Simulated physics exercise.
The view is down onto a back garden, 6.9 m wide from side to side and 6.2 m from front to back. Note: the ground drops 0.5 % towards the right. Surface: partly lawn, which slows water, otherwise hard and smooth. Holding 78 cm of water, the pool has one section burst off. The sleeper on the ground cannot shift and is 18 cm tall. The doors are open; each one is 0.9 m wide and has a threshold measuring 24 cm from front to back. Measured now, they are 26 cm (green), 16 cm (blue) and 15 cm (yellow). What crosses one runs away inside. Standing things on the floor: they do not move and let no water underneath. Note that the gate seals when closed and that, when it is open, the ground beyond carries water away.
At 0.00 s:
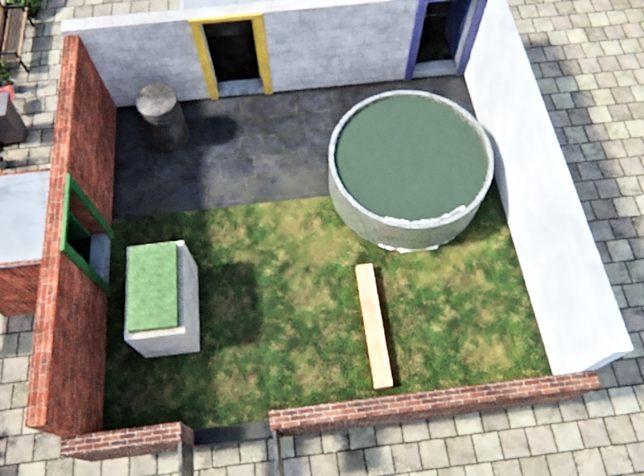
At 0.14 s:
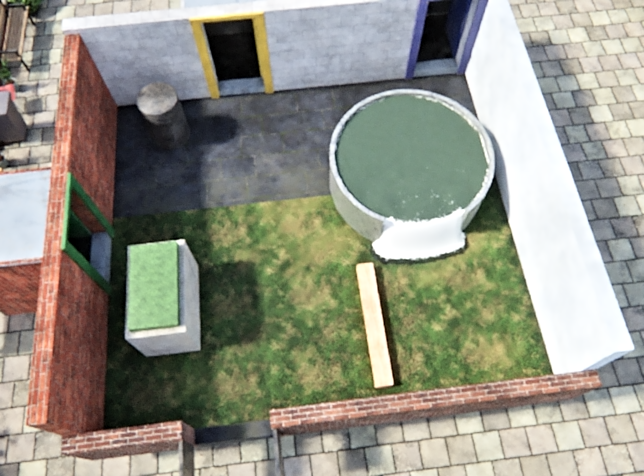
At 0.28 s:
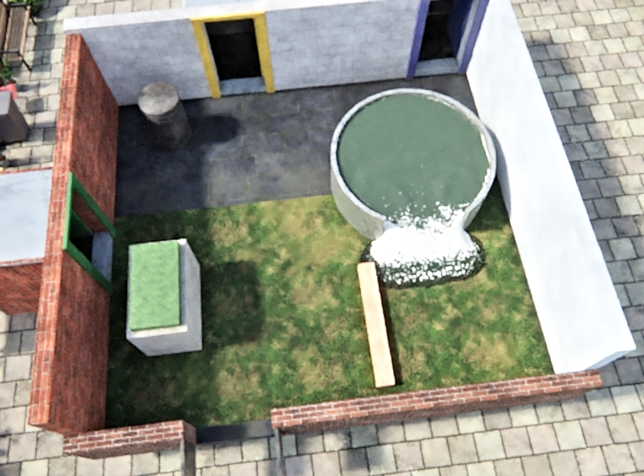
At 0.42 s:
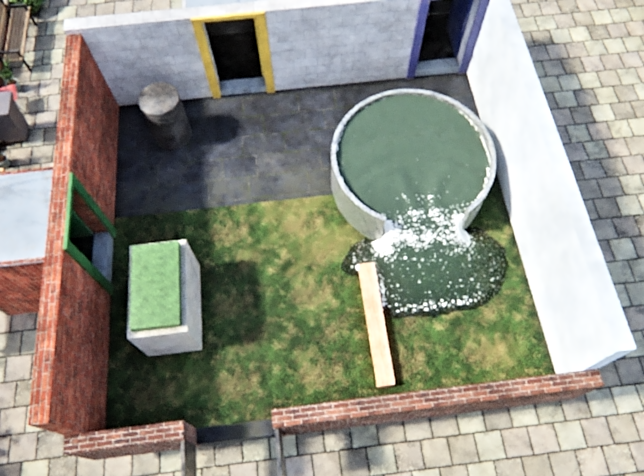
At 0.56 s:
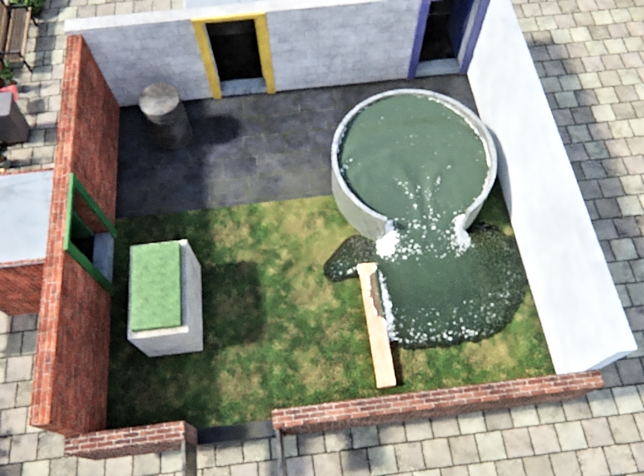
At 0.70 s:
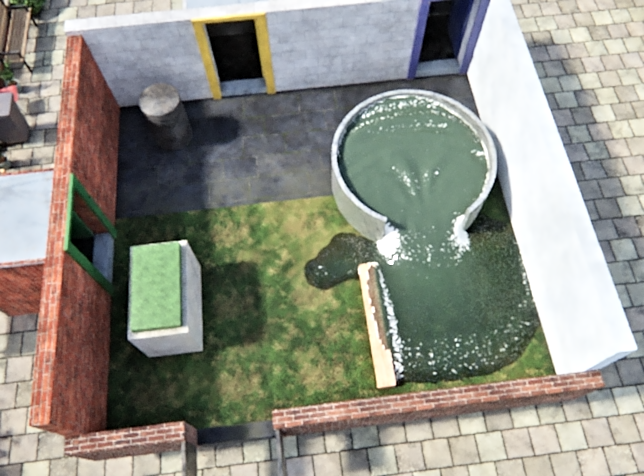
To begin with, a round pool of still, dark green water stands in a walled garden. Water then bursts through its front side in a white, foaming gush, spreads over the grass towards the wooden beam, and fans out along it, while a smaller patch creeps left past its upper end.
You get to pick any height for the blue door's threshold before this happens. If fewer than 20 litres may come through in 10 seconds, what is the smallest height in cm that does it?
A height of about 14.5 cm does it.
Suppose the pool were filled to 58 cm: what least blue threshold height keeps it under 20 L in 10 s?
10.0 cm.
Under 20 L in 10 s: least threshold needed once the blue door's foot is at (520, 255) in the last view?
Around 25 cm would do it.
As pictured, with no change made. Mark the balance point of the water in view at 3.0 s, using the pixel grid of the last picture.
Around (427, 261).
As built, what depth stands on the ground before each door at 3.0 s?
Depth at green 0 cm, at blue 0 cm, at yellow 0 cm.
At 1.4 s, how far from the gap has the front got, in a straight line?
Distance from gap: Approx. 3.2 m.
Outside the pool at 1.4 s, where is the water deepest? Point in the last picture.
(418, 400).
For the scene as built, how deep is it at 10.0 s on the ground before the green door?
Lab note: Depth approx. 5.0 cm.
After 1.4 s water covers 25 % of the floor, deepest (46 cm) near (418, 400); it has not reached the blue door.
After 3.0 s water covers 40 % of the floor, deepest (40 cm) near (402, 378); it has not reached the blue door.
After 10.0 s water covers 95 % of the floor, deepest (19 cm) near (490, 268); 11 cm at the blue door, 13 litres in over its 16 cm threshold.
At the blue door as built, the water arrived by 4.2 s and peaked near 19 cm at 4.8 s.
With a threshold of 13 cm, 32 litres would have come in within the 10 s; with 17.5 cm, 8 litres. So under 20 litres takes about 14.5 cm.
